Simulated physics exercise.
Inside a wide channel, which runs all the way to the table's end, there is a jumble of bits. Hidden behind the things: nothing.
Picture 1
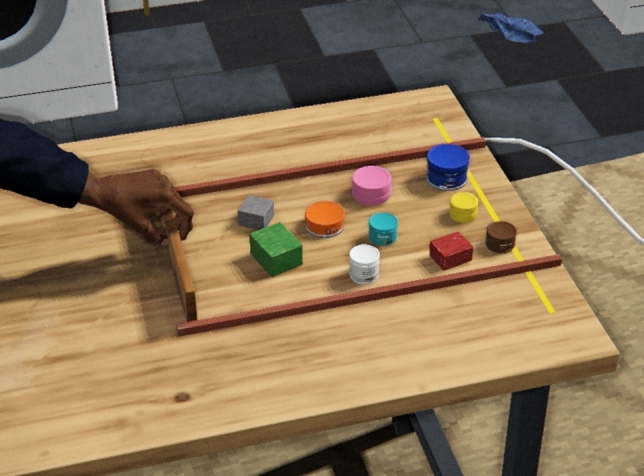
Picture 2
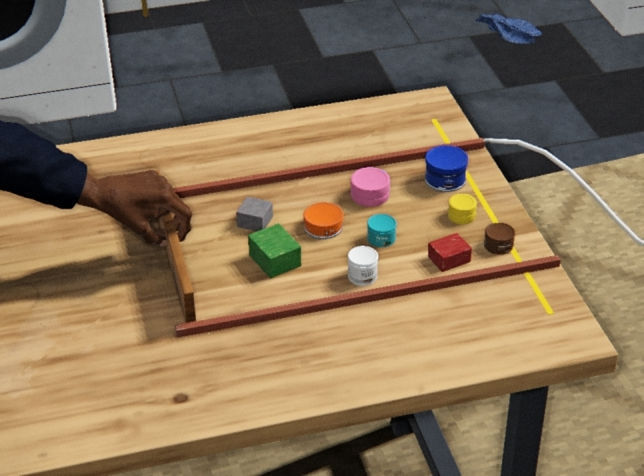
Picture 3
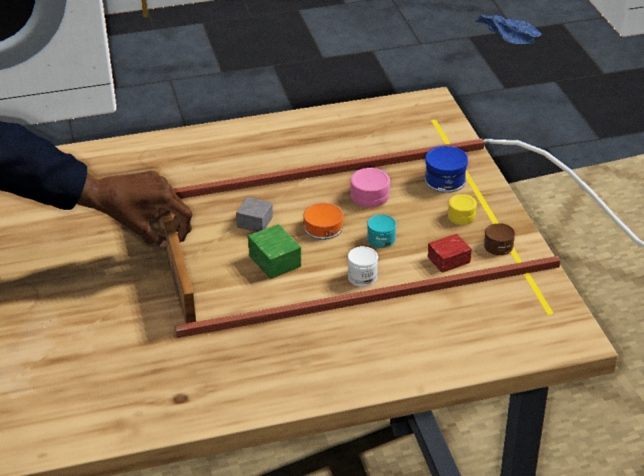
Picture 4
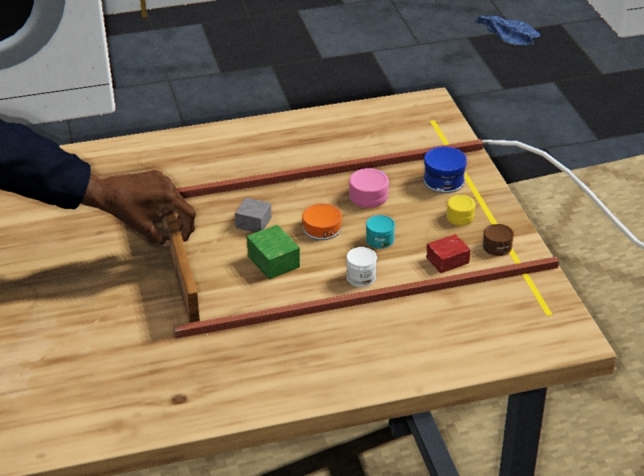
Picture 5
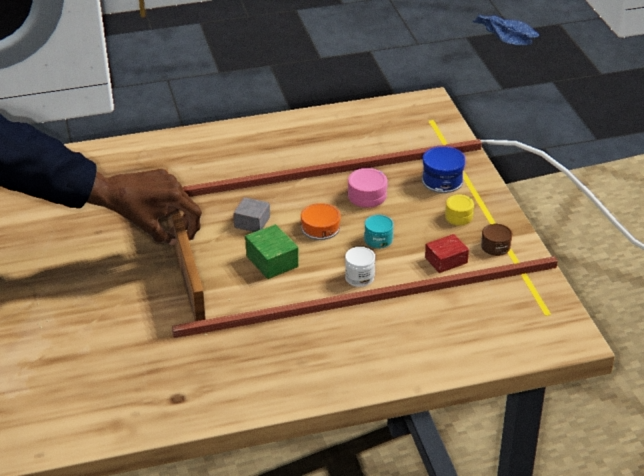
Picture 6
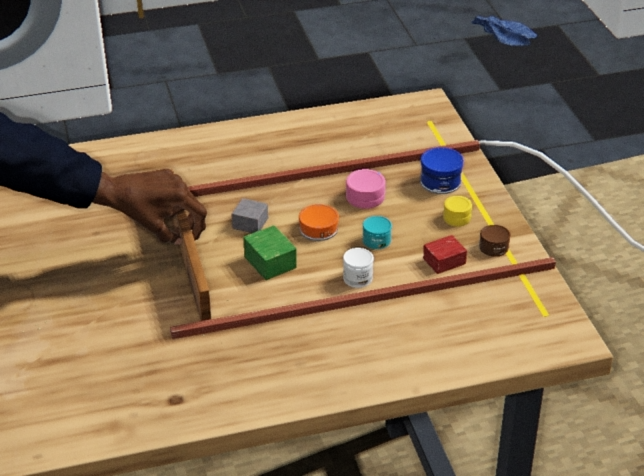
Hand holding a wooden board between two red rails, edging it slightly right towards small coloured tubs and blocks that stay still.
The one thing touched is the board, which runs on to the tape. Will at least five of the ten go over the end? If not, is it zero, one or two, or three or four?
Yes, five or more go over.
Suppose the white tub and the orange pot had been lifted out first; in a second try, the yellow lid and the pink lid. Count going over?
Count of fallen: 4 / 4.
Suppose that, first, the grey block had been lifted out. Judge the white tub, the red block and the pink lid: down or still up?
White tub - safe, red block - gone, pink lid - safe.
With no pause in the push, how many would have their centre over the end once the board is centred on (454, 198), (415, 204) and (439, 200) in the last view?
Past the end: 2, 0 and 1.
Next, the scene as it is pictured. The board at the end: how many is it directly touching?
In contact: 4.
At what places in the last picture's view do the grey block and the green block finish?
Answer: First (478, 173), after that (509, 213).
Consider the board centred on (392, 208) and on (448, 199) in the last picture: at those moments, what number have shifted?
In order, the tallies are 9 and 10.
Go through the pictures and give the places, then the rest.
In the first frame, brown tub (501, 237); blue pot (448, 167); yellow lid (464, 208); board (174, 243); tape (488, 206).
In the second frame, blue pot (446, 169); orange pot (323, 221).
In the third frame, yellow lid (462, 210); turquoise tub (382, 231).
In the fourth frame, brown tub (498, 240); green block (273, 252).
In the fifth frame, blue pot (443, 170); grey block (252, 215).
In the sixth frame, brown tub (495, 241); blue pot (442, 171); yellow lid (458, 211); board (186, 243); tape (482, 209).
Soon after, none off yet; brown tub at rest near (495, 241); blue pot at rest near (442, 171); yellow lid at rest near (458, 211).
After that, none off yet; brown tub at rest near (495, 241); blue pot displaced a little near (453, 168); yellow lid at rest near (459, 210).
In the end, the number that fall off is five or more; gone, turquoise tub, pink lid, red block, yellow lid, blue pot and brown tub.
